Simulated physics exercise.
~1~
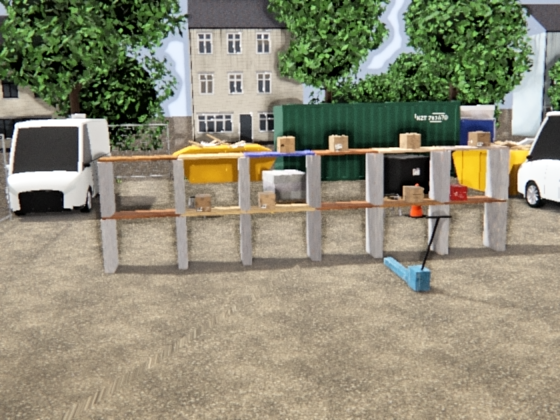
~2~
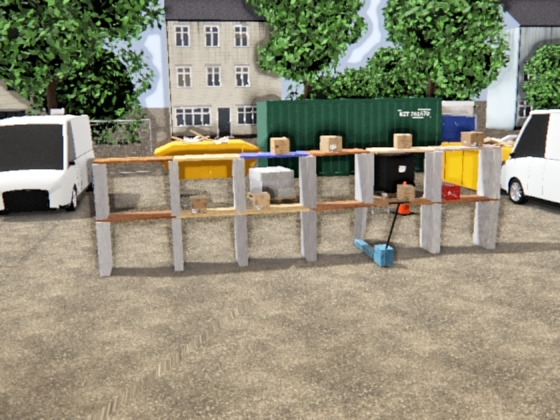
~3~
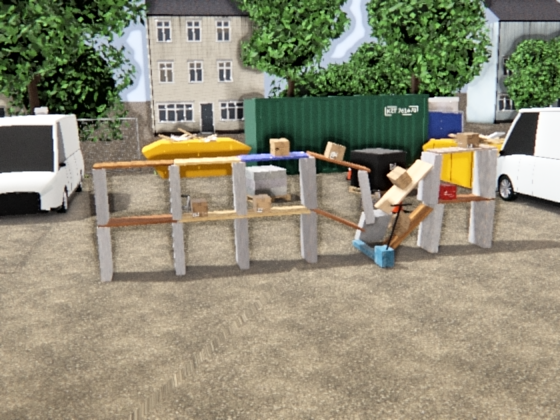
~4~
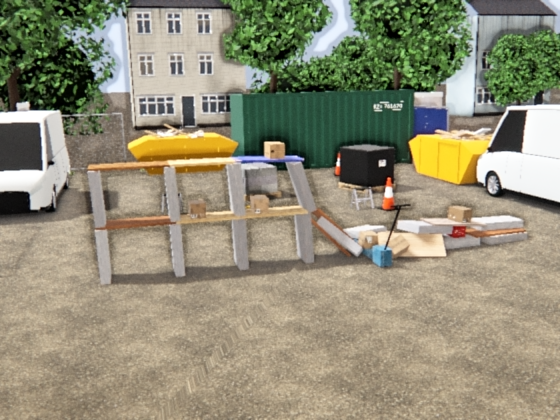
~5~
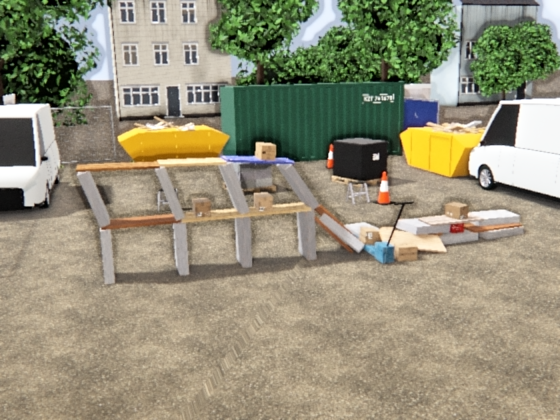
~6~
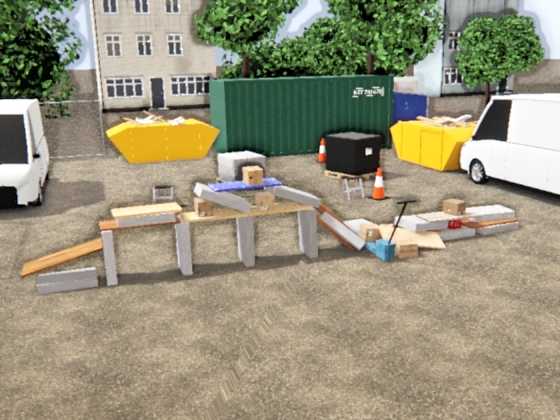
A two-tier row of grey uprights and boards collapses beside a blue jack, leaving three uprights standing.
